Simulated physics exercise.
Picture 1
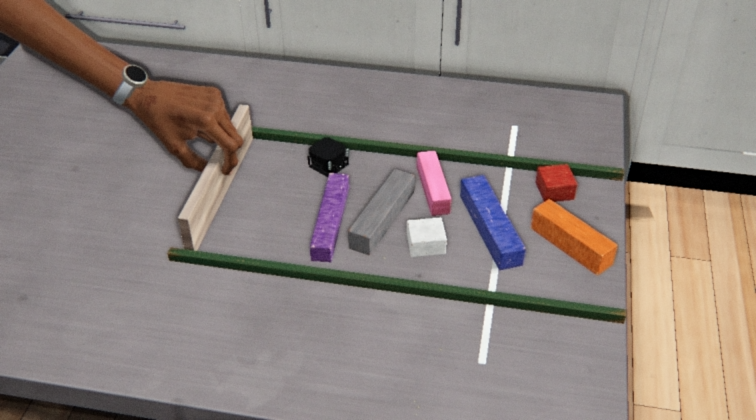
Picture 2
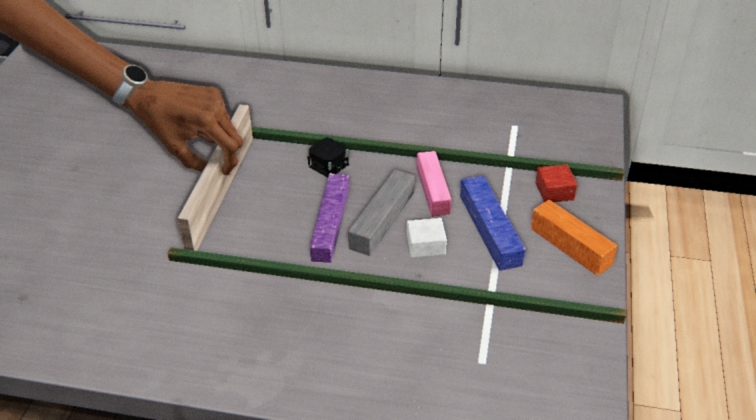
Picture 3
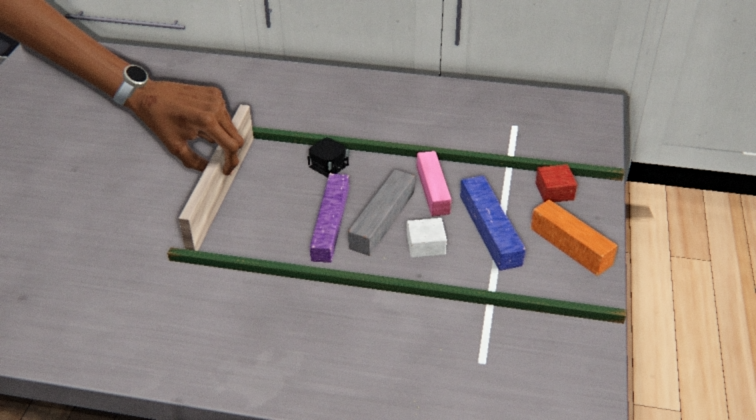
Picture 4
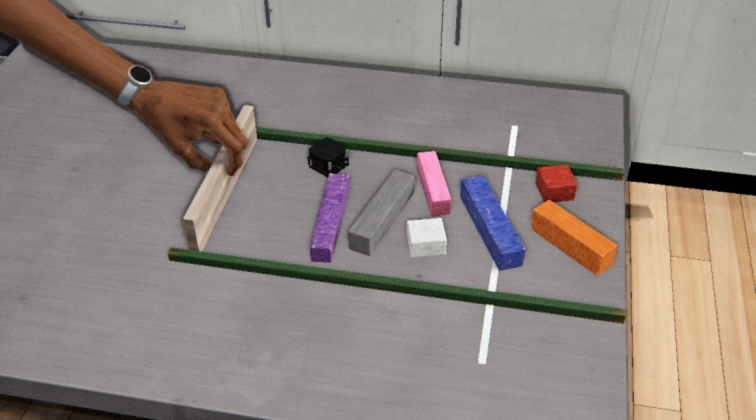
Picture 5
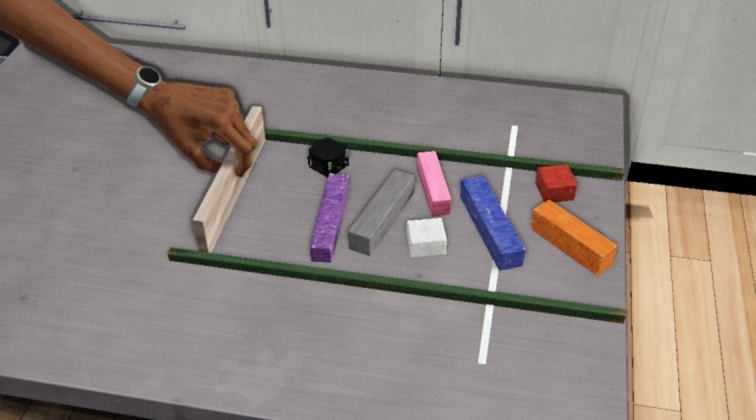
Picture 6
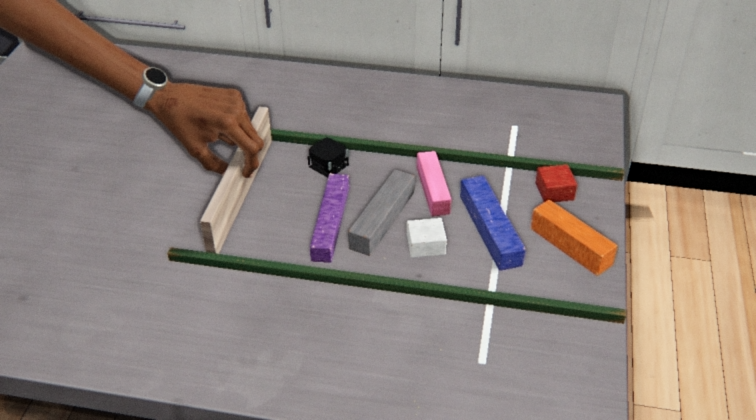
A hand slides a wooden board slightly right toward the still bars and blocks.
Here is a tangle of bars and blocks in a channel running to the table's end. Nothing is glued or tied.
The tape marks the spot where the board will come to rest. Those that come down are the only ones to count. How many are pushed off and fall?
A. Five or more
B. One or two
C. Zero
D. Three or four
(C) Zero.
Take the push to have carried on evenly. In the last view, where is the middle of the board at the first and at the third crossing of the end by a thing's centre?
The middle is near (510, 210) first and near (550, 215) after.
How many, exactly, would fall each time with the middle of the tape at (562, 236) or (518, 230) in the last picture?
The first try gives 3, the second gives 1.
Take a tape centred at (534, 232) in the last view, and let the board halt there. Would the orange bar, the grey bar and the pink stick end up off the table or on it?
Starting with the orange bar, it ends up falling, then the grey bar keeps its place, then the pink stick keeps its place.
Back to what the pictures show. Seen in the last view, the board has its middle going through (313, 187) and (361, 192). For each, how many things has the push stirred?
At the first spot 1, then 3.
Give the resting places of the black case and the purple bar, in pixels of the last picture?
Reading them off: First (523, 176); then (509, 240).
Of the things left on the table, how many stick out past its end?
That adds up to 1.
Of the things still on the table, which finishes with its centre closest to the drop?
Orange bar.
Soon after, none off yet; orange bar at rest near (573, 237); red block at rest near (556, 184); blue bar at rest near (491, 222).
In the end, the number that fall off is zero.
